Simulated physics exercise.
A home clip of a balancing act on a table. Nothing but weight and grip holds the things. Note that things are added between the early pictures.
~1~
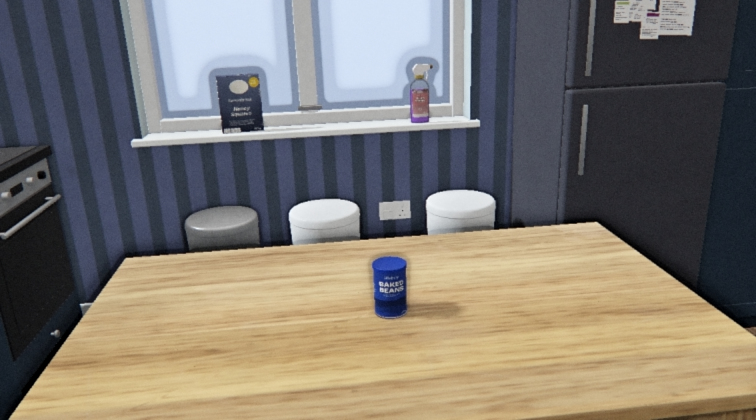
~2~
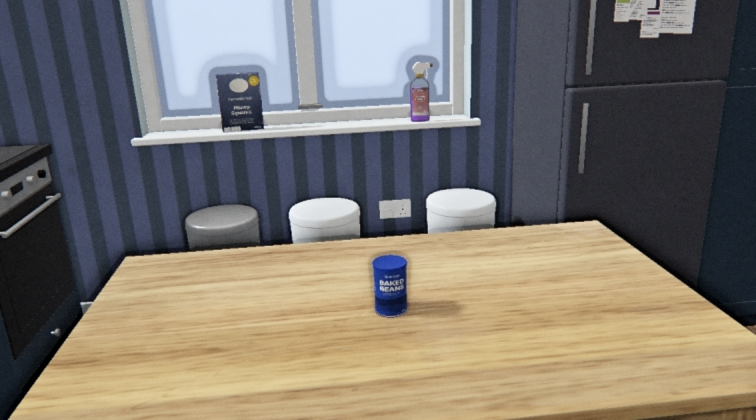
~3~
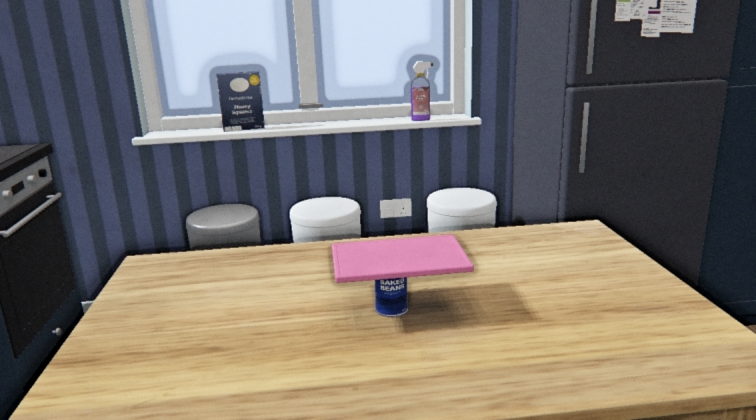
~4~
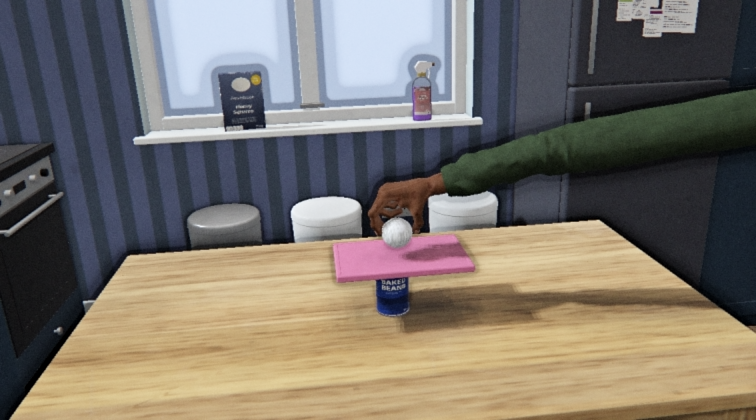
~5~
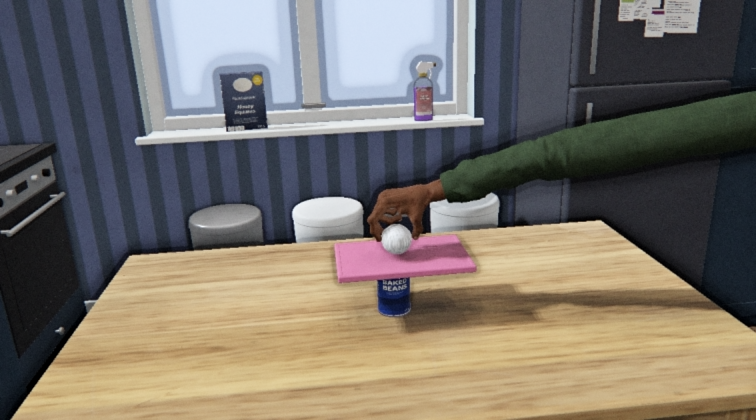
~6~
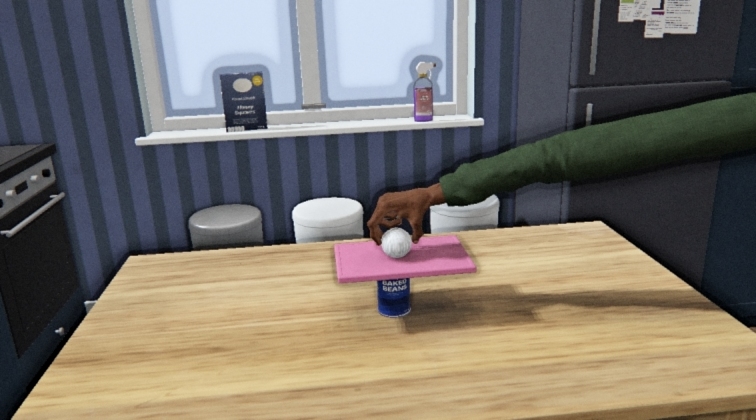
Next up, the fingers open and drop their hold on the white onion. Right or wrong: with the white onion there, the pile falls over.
Wrong, the pile stays up.
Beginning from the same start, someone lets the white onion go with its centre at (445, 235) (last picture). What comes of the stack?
Outcome: Collapse.
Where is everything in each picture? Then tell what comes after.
In the first frame, the last thing is not in view yet; blue tin (390, 288).
In the second frame, the last thing is not in view yet; blue tin (390, 286).
In the third frame, the last thing is not in view yet; blue tin (391, 286).
In the fourth frame, on its way; white onion (397, 233); blue tin (392, 285).
In the fifth frame, on its way; white onion (396, 239); blue tin (394, 286).
In the sixth frame, set down, still held; white onion (396, 243); blue tin (393, 286).
Then, 0.80 s on from there, no change.
Then, 1.70 s on from there, white onion resting near (397, 243).
In the end, all 3 unmoved. At the end, from the last picture's camera, white onion near (397, 243). The stack keeps its balance.
